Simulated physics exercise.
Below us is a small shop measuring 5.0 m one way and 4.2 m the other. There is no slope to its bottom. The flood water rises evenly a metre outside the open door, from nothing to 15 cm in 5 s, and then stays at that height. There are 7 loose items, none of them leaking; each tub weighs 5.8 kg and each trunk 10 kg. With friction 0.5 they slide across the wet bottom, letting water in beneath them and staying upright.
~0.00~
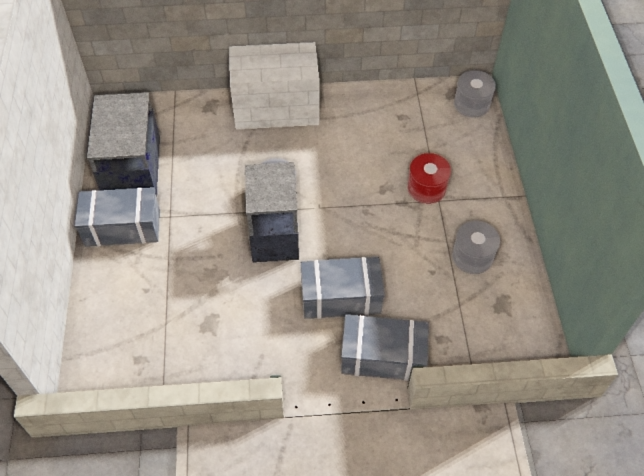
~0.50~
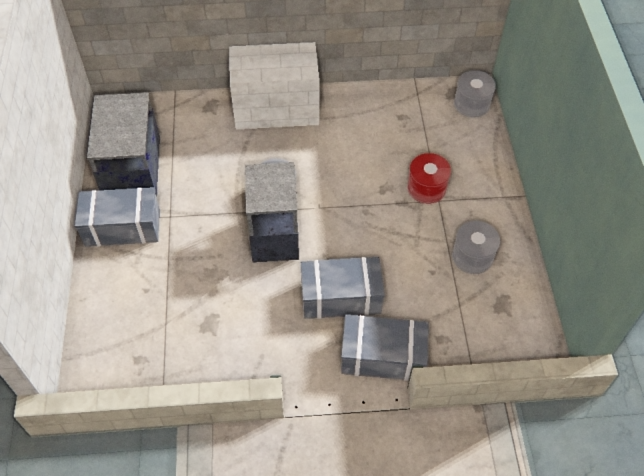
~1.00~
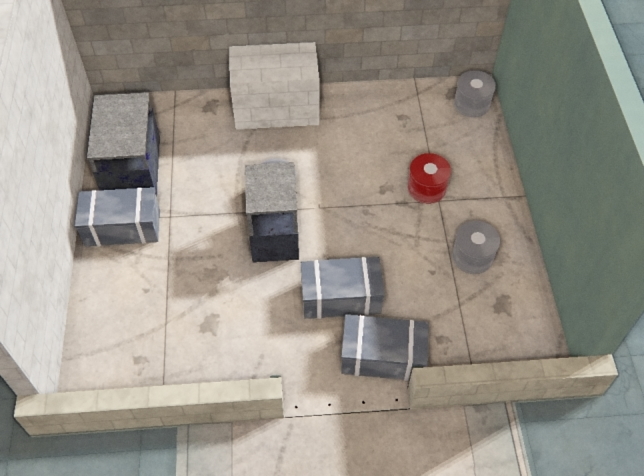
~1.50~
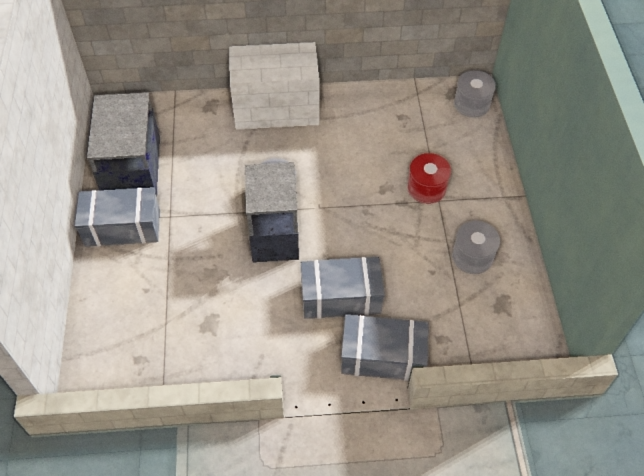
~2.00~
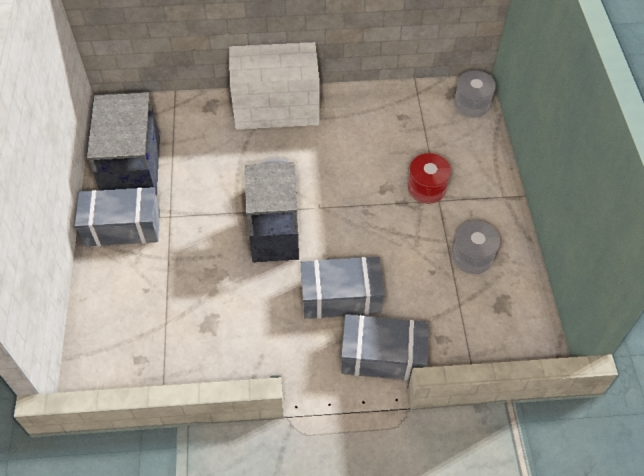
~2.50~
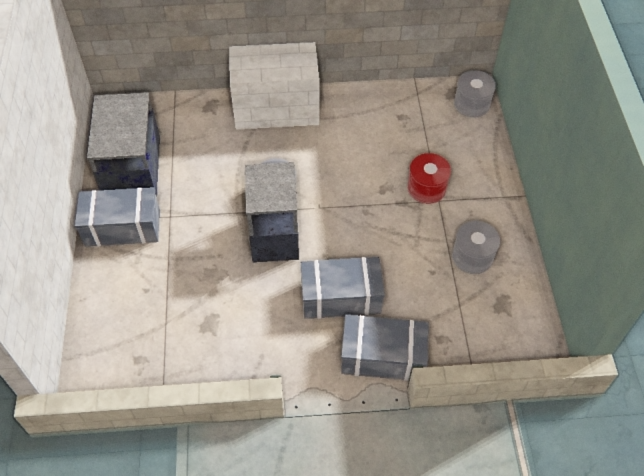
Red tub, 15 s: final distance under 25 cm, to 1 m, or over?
To 1 m.
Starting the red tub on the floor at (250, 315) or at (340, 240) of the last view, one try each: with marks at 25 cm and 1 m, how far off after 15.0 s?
Goes far off, then goes far off.
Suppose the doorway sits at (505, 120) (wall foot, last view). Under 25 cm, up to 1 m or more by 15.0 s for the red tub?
So the red tub is well away by then.
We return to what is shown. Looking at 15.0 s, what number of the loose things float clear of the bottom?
I get 7.
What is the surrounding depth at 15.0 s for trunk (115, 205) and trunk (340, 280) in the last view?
Depths: Near 6 cm, then near 8 cm.
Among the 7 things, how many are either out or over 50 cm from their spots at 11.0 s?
I make it 3 by then.
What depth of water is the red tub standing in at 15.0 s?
Around 7 cm.
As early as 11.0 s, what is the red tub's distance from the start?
Roughly 80 centimetres by that point.
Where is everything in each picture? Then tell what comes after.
The red tub at (430, 169) rests on the ground; water covers 0.0 m2; 0 of 7 have shifted, in the first frame.
The red tub at (430, 169), on the bottom; 0.0 m2 under water; 0 of 7 have shifted, in the second frame.
The red tub at (430, 169), on the bottom; 0.0 m2 under water; 0 of 7 have shifted, in the third frame.
The red tub at (430, 169) rests on the ground; 0.0 m2 under water; 0 of 7 have shifted, in the fourth frame.
The red tub at (430, 169) rests on the ground; 0.0 m2 under water; 0 of 7 have shifted, in the fifth frame.
The red tub at (430, 169), on the bottom; water covers 0.0 m2; 0 of 7 have shifted, in the sixth frame.
After 3.5 s the red tub is near (430, 169), 0.0 m from its start, aground; 0 afloat.
After 6.8 s the red tub is near (430, 169), 0.0 m from its start, aground; 1 afloat.
After 11.0 s the red tub is near (466, 127), 0.8 m from its start, afloat; 6 afloat.
After 15.0 s the red tub is near (484, 197), 0.7 m from its start, afloat; 7 afloat.
